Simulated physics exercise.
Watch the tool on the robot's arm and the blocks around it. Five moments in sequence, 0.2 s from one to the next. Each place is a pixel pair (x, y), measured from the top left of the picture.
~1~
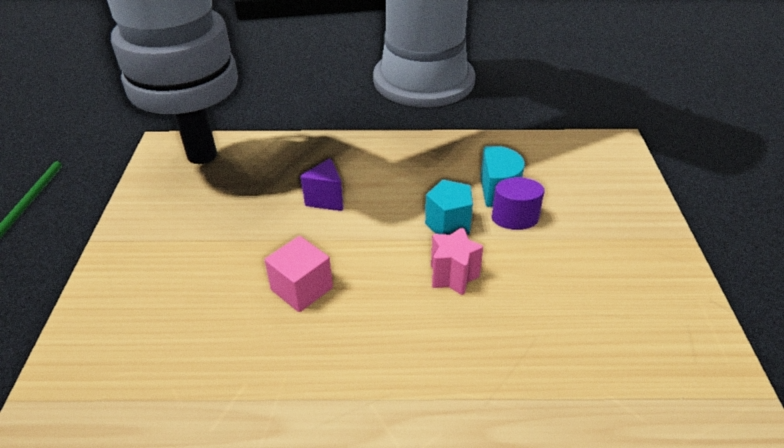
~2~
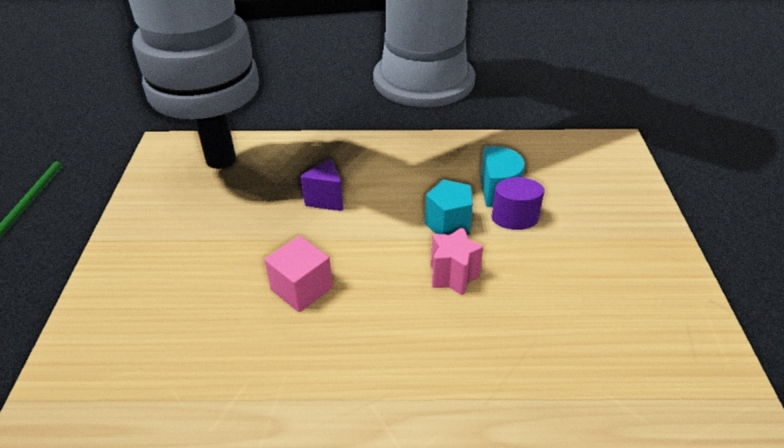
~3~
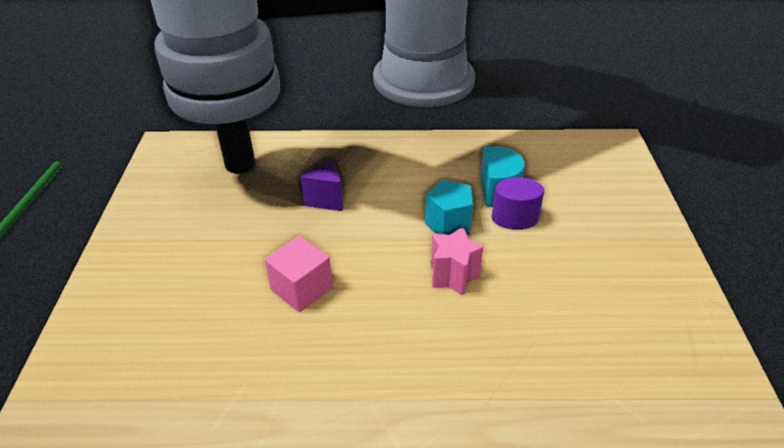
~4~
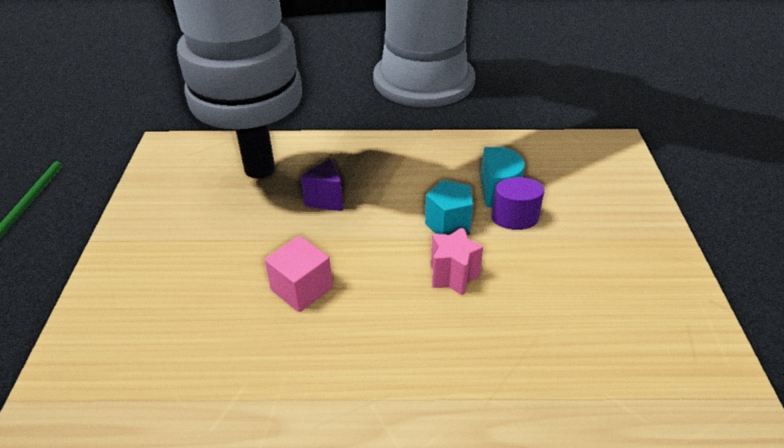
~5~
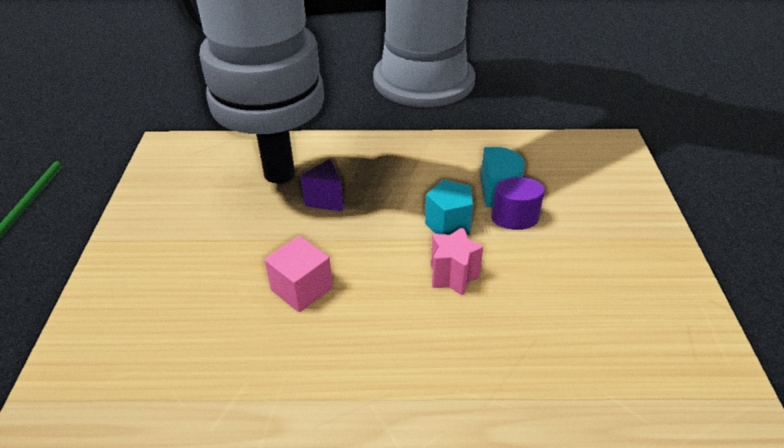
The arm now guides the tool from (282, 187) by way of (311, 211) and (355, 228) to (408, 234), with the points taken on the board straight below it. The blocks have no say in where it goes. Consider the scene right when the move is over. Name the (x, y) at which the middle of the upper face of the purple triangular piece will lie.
(353, 176)
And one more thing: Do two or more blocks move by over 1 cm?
No, I don't think so.
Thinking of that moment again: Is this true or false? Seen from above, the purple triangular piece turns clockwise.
It is false.
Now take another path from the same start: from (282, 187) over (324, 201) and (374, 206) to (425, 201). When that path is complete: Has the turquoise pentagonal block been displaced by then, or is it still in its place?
Well, the turquoise pentagonal block shifts from its place.
On the path given first. One third of the way, tool (310, 199); purple triangular piece (337, 175), turned 55° anticlockwise.
Two thirds of the way, tool (355, 216); purple triangular piece (353, 176), turned 110° anticlockwise.
At the end, tool (408, 222); purple triangular piece (353, 176), turned 110° anticlockwise; turquoise pentagonal block unmoved.
